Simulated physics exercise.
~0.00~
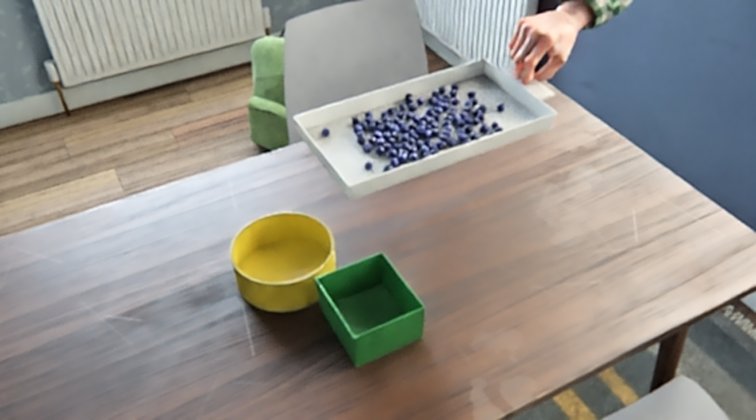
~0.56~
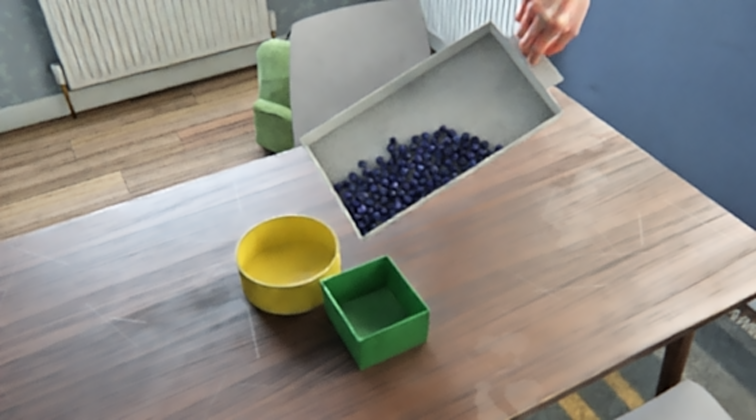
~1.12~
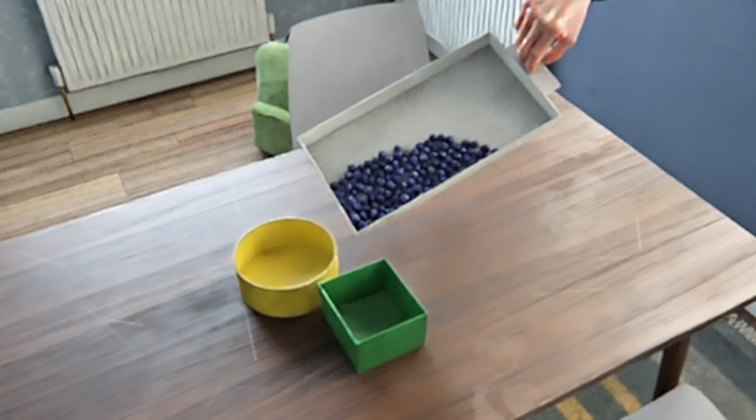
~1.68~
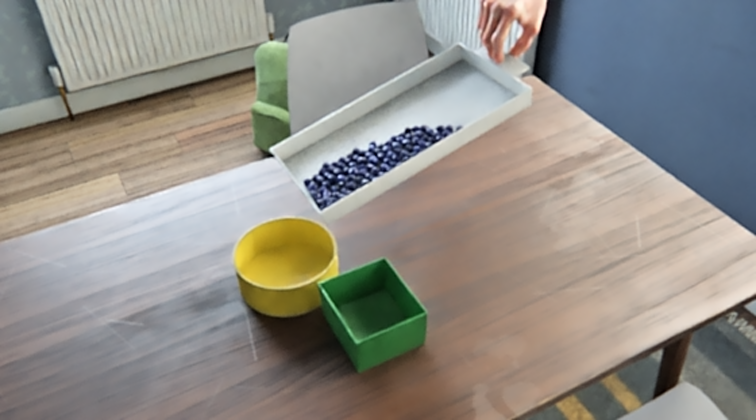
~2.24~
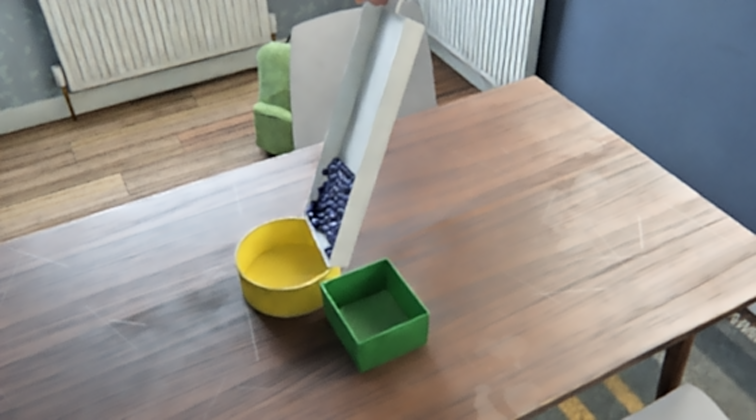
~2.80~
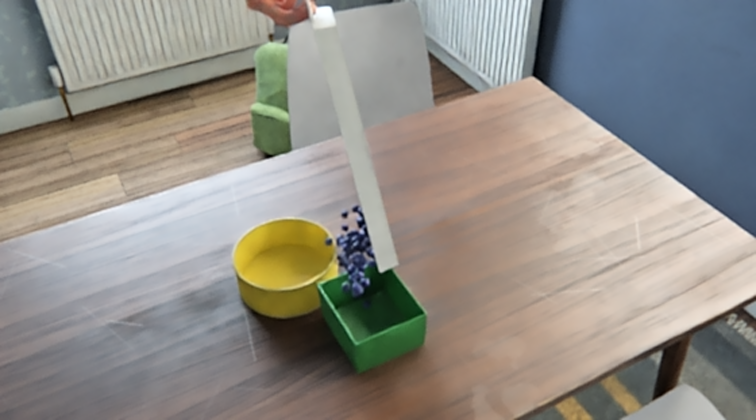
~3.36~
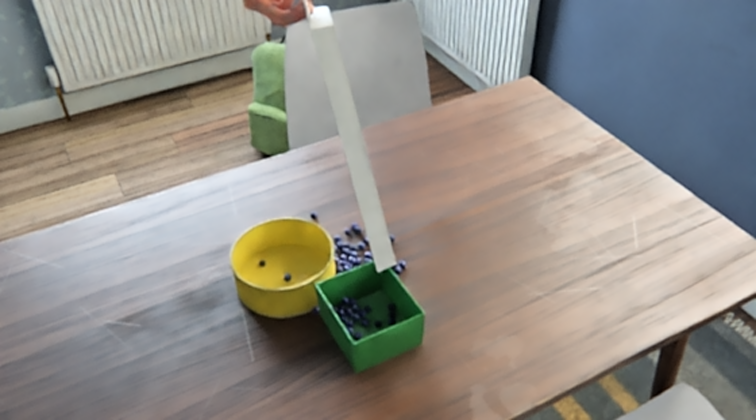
Hand tilting a tray of blueberries, easing it back, then tipping it steeply, spilling most onto the table, some into a green tin.
